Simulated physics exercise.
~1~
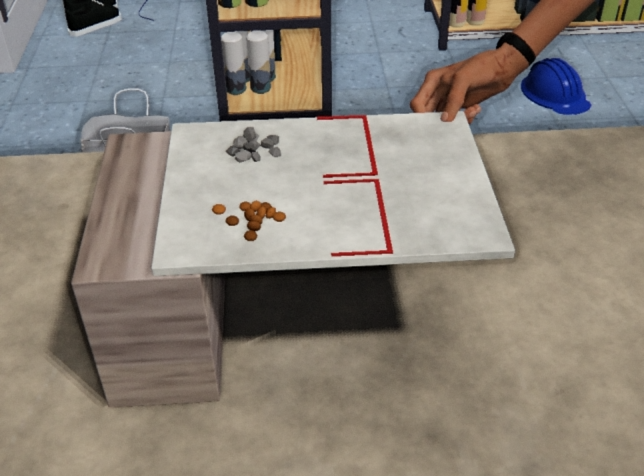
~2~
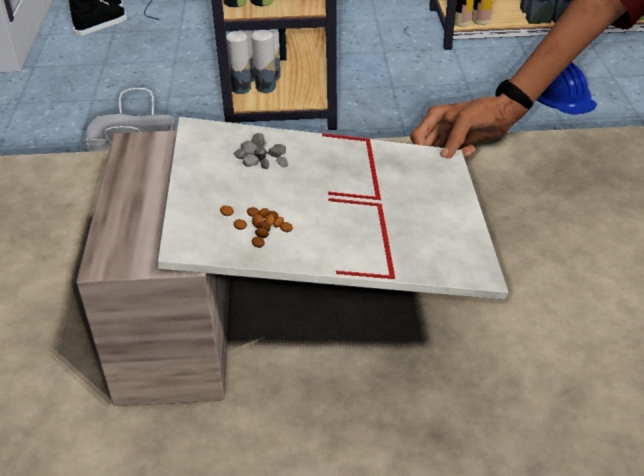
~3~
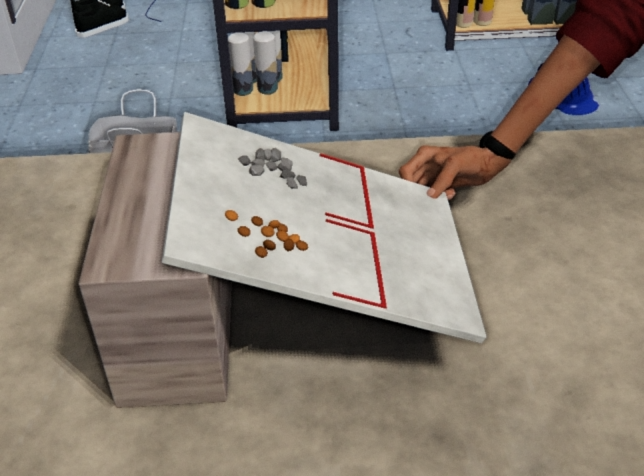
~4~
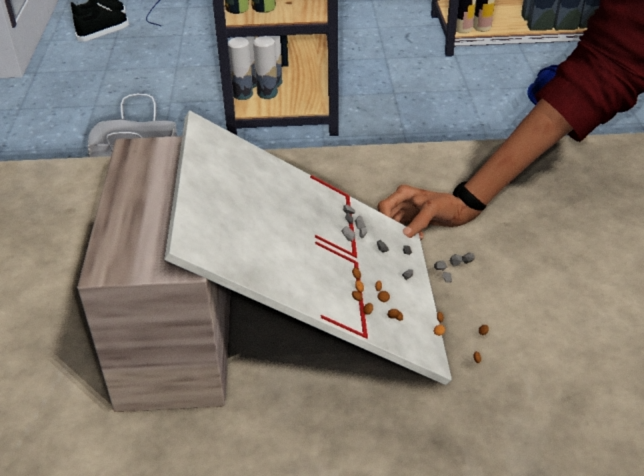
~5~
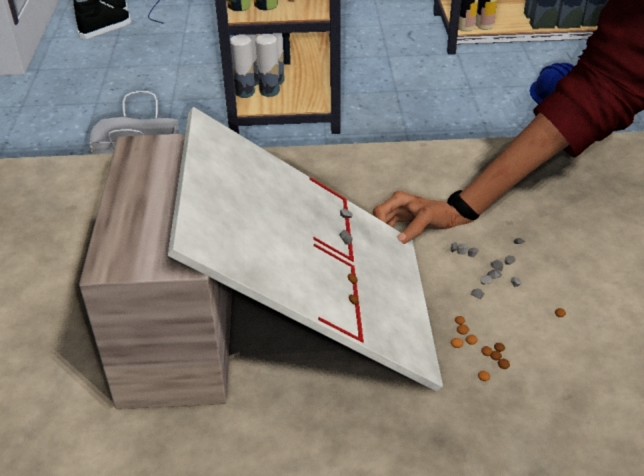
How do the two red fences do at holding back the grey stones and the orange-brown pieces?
Neither fence holds its heap back. Most of the grey stones and most of the orange-brown pieces carry on past the fences and end up scattered on the brown surface to the right, with only a few left behind.
